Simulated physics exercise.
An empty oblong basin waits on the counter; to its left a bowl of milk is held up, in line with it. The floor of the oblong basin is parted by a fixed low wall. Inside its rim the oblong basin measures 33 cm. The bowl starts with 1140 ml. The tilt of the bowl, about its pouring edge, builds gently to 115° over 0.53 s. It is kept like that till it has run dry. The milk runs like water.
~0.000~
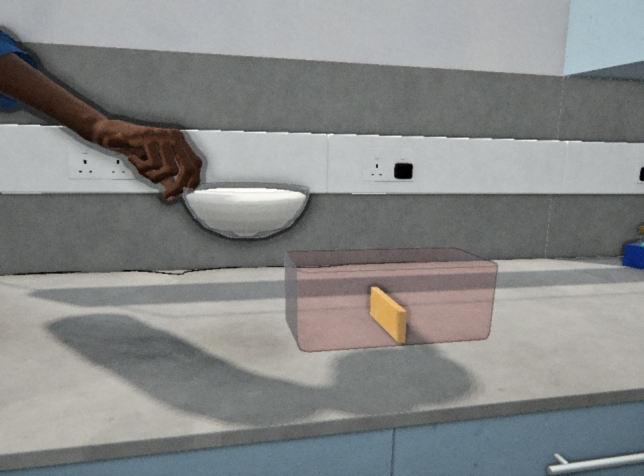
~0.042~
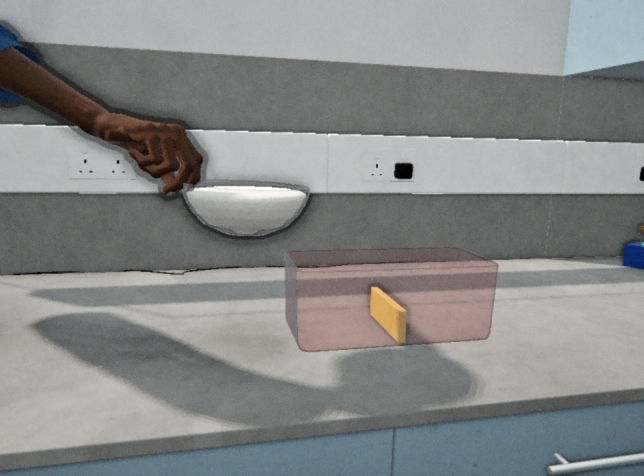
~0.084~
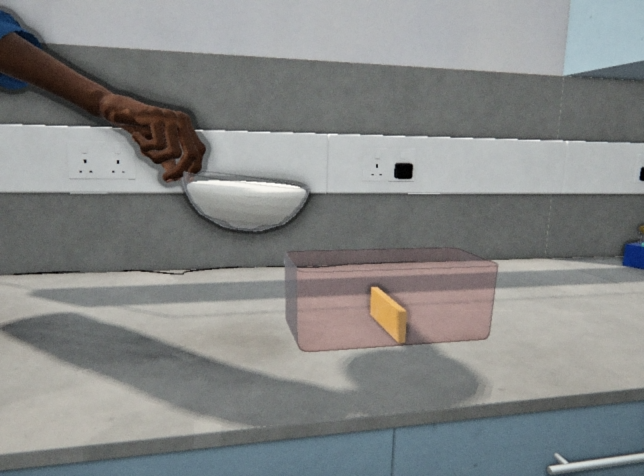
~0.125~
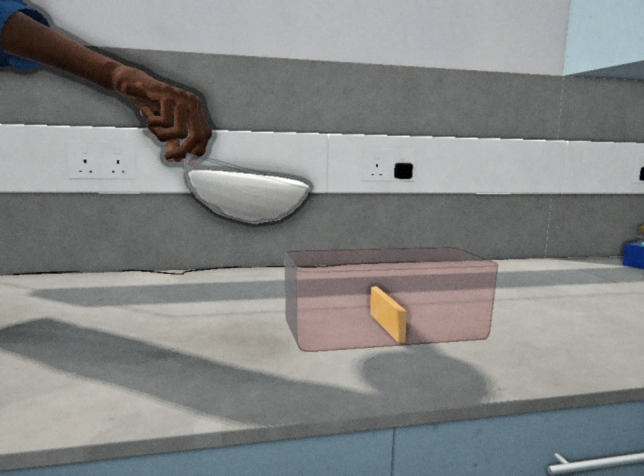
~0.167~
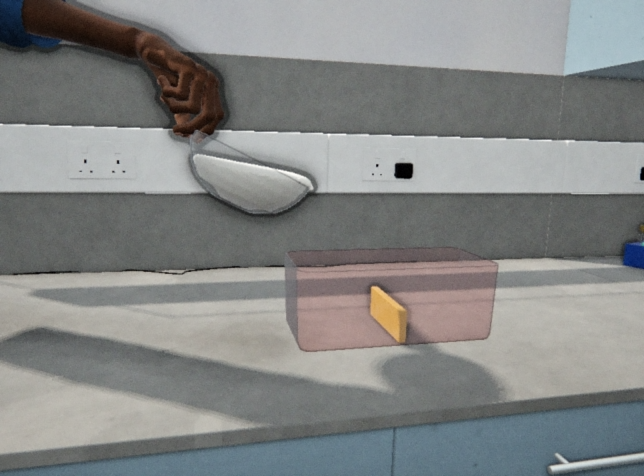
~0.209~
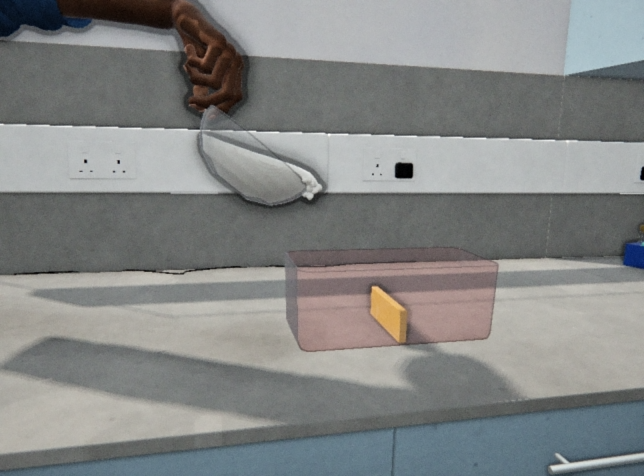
A hand tilts a bowl of milk steadily rightward above an empty oblong basin.
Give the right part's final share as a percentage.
Roughly 32 per cent is past the wall.
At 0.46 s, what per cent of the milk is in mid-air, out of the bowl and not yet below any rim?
Some 72 per cent.
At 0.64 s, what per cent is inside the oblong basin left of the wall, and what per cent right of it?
Some 56 per cent left and 38 right.
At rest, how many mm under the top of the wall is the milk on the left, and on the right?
Left about 26 mm, right about 38 mm.
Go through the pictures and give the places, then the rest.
It leans 0°; its right rim is at (308, 188); the milk meets the walls at (185, 194) and (304, 194); the oblong basin's rim runs from (291, 262) to (478, 257); the wall's top is at (388, 299), in the first frame.
It leans 2°; its right rim is at (308, 188); the milk meets the walls at (186, 192) and (304, 193), in the second frame.
It leans 7°; its right rim is at (308, 189); the milk meets the walls at (186, 185) and (305, 189), in the third frame.
It leans 15°; its right rim is at (307, 189); the milk meets the walls at (188, 172) and (306, 184), in the fourth frame.
It leans 26°; its right rim is at (307, 189); the milk meets the walls at (194, 155) and (301, 180); 4 per cent is over the edge, in the fifth frame.
It leans 39°; its right rim is at (307, 188); the milk meets the walls at (202, 135) and (289, 167); 9 per cent is over the edge, in the sixth frame.
Then, 0.46 s in, the tilt is 109° and 12 per cent is still to pour, 16 is left of the wall and 0 right of it.
Then, 0.64 s in, the tilt is 115° and 0 per cent is still to pour, 57 is left of the wall and 39 right of it.
Then, 0.82 s in, the tilt is 115° and 0 per cent is still to pour, 39 is left of the wall and 21 right of it.
Then, 1.03 s in, the tilt is 115° and 0 per cent is still to pour, 57 is left of the wall and 32 right of it.
Finally, 57 per cent lies left of the wall, 32 right of it and 11 outside.
